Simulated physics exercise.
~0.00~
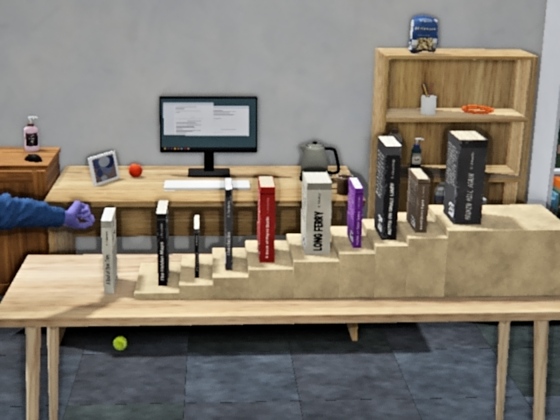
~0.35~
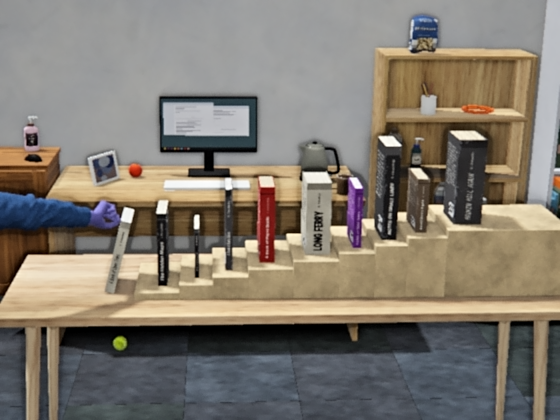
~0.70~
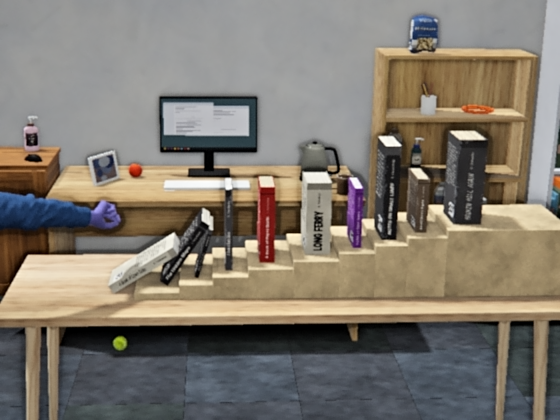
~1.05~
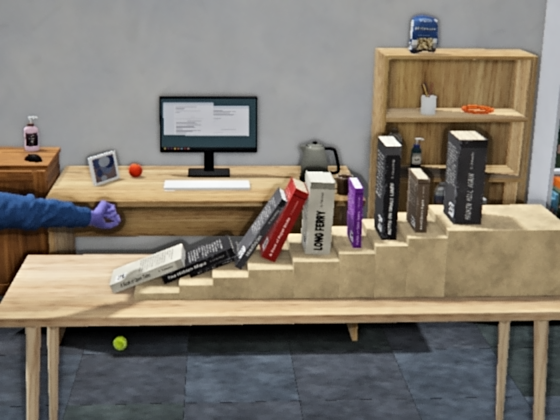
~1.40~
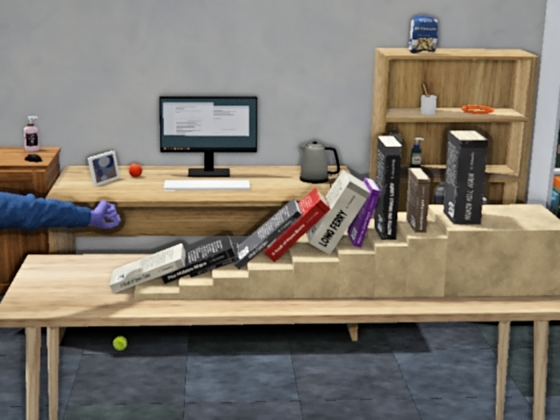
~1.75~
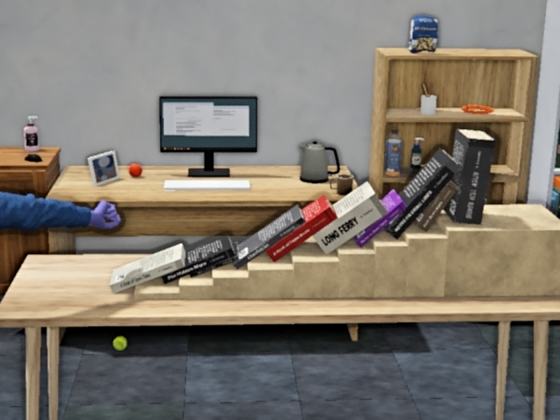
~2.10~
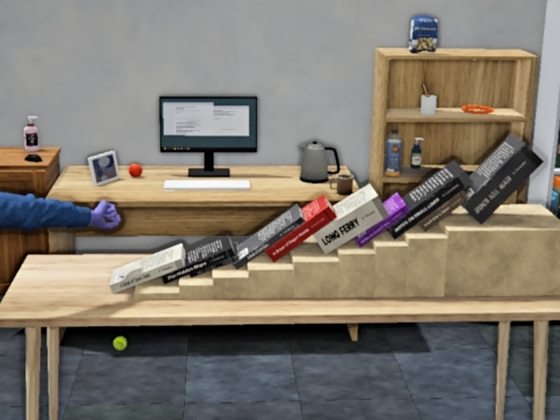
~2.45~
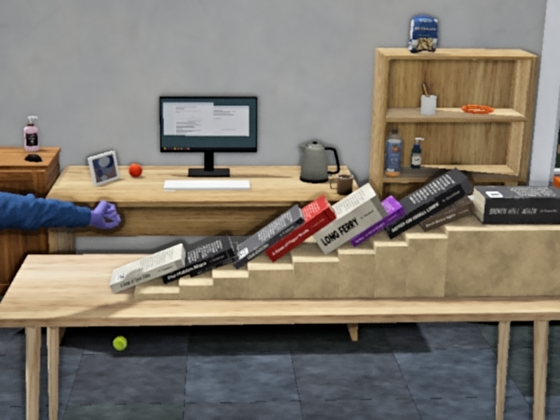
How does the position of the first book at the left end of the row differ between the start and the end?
At the start the first book stands upright at the bottom of the steps. By the end it has been pushed over to the right and lies on its side.
